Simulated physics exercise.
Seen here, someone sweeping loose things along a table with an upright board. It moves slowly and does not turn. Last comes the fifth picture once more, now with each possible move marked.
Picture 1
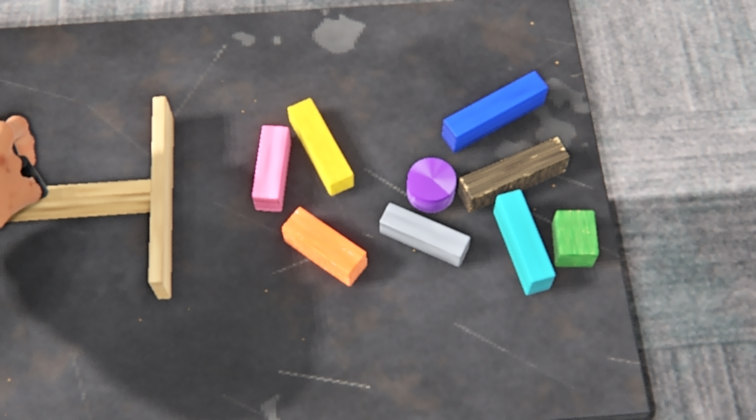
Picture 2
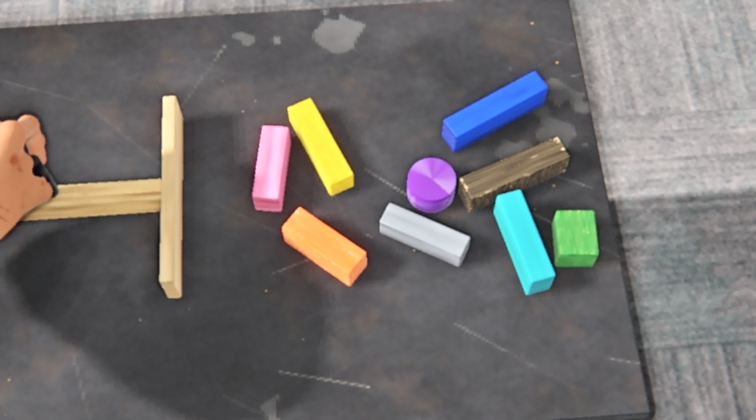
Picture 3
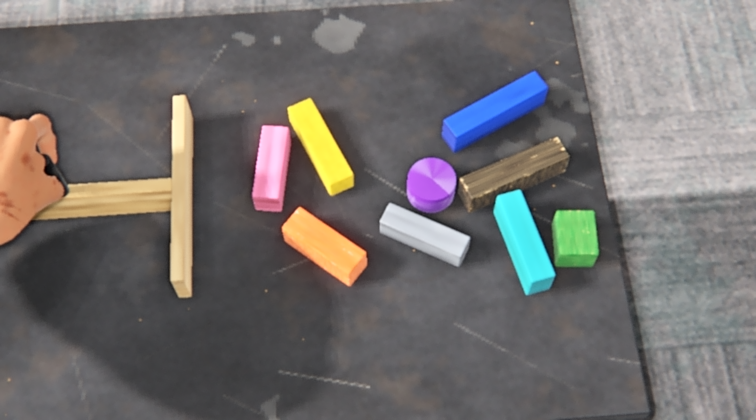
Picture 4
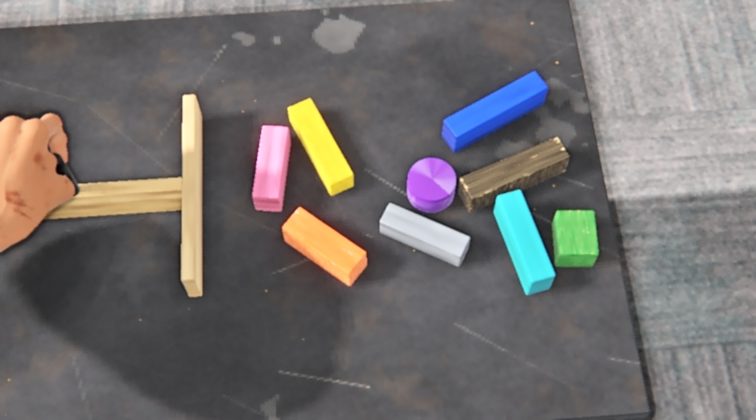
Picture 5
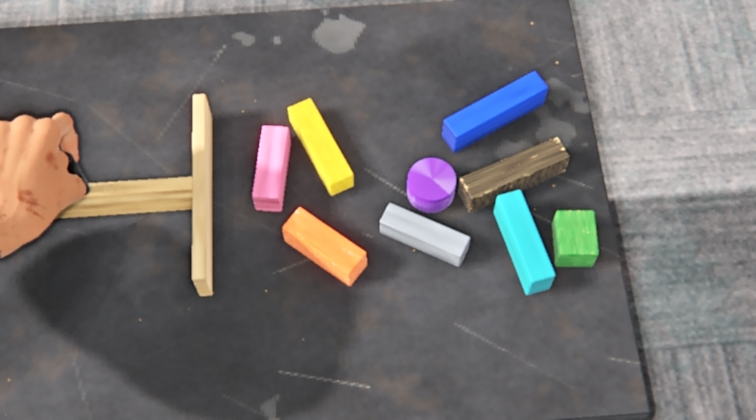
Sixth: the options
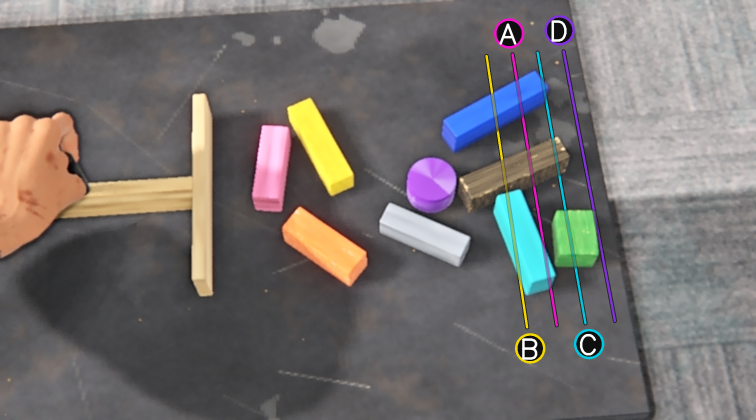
A hand slowly slides an upright wooden board rightward across a dark table toward scattered coloured blocks.
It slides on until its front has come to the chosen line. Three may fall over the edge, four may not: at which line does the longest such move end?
Up to line A.
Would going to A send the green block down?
Yes.
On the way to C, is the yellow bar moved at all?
By then, yes.
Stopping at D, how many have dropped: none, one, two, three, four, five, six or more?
By then, six or more.
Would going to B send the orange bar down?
No.
On the marked copy, A at (533, 181); B at (505, 183); C at (560, 179); D at (588, 177).
Taking A. A third of the way, board (319, 174); orange bar (353, 246); yellow bar (363, 141).
Two thirds of the way, board (440, 166); black bar (589, 155); blue stick (535, 104).
When it is over, board (533, 160); purple tin over the edge; green block over the edge; three fallen.
As for the rest, B is within the limit but short; C drops five; D drops eight.
